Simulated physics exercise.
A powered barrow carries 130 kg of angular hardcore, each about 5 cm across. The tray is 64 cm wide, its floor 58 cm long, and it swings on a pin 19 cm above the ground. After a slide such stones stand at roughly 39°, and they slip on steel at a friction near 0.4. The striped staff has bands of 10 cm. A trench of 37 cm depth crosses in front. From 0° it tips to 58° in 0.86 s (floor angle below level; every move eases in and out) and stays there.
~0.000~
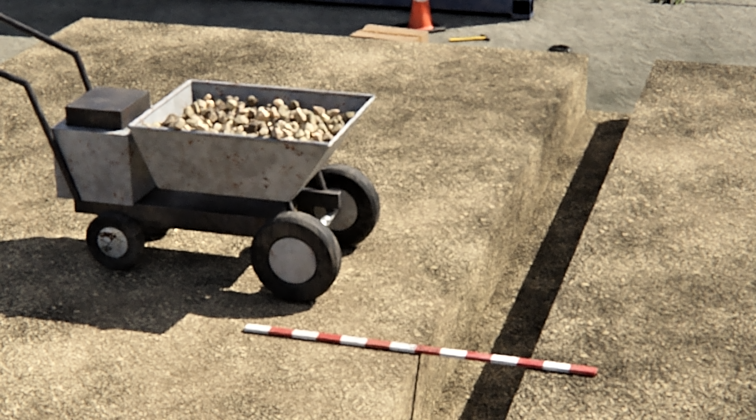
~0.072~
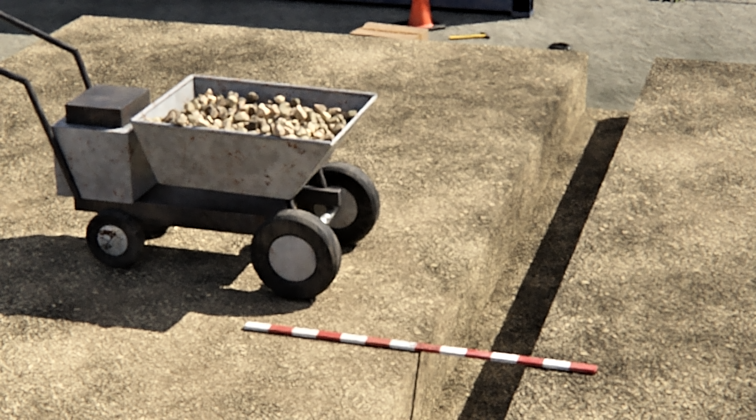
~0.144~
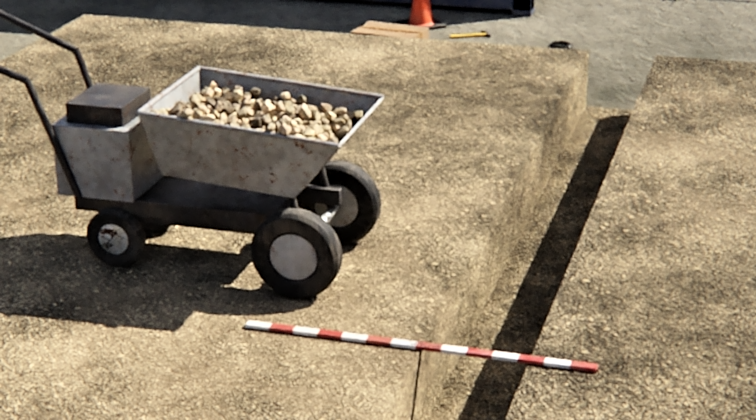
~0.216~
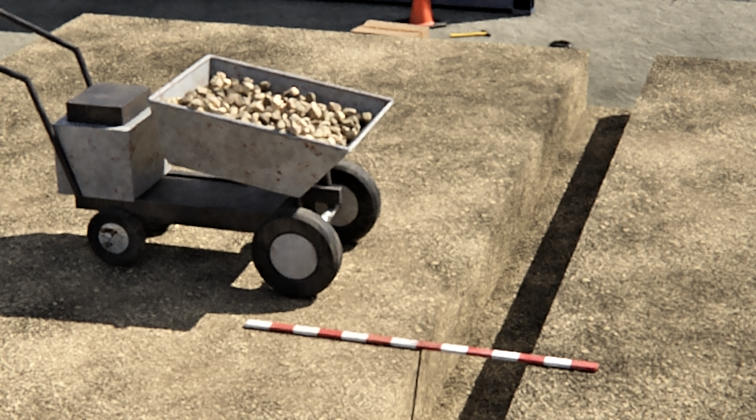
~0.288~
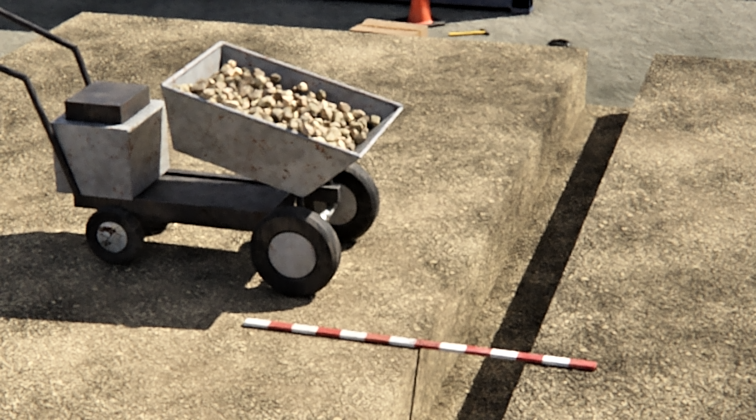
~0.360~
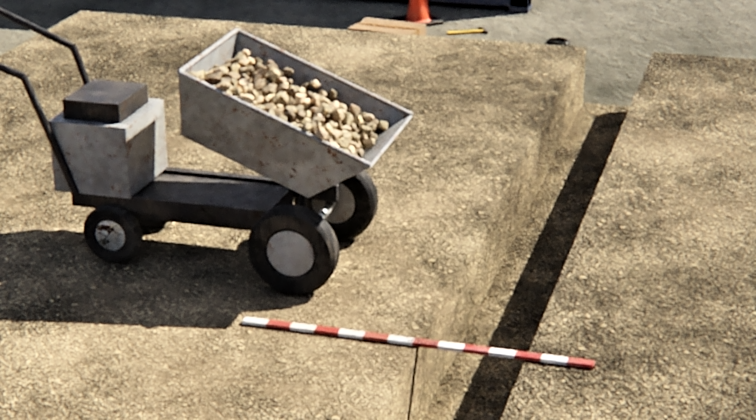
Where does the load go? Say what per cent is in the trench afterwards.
Roughly 32 per cent ends in the trench.
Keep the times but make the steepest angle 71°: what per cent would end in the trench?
In that case some 80 per cent.
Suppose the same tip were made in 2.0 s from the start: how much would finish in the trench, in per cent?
Then about 20 per cent.
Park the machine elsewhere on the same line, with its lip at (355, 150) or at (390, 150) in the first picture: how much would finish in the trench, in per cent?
About 35 and 25 per cent.
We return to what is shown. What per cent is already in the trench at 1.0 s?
Some 5 per cent.
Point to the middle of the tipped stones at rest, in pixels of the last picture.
Their middle is at about (508, 355).
After 0.6 s the floor is at 49°; 100 % in the tray; the foremost stones are at (397, 190).
After 1.0 s the floor is at 58°; 95 % in the tray, 3 % short of the trench, 3 % in the trench; the foremost stones are at (488, 302).
After 1.3 s the floor is at 58°; 74 % in the tray, 3 % short of the trench, 23 % in the trench; the foremost stones are at (547, 356).
After 3.3 s the floor is at 58°; 66 % in the tray, 2 % short of the trench, 32 % in the trench; the foremost stones are at (547, 355).
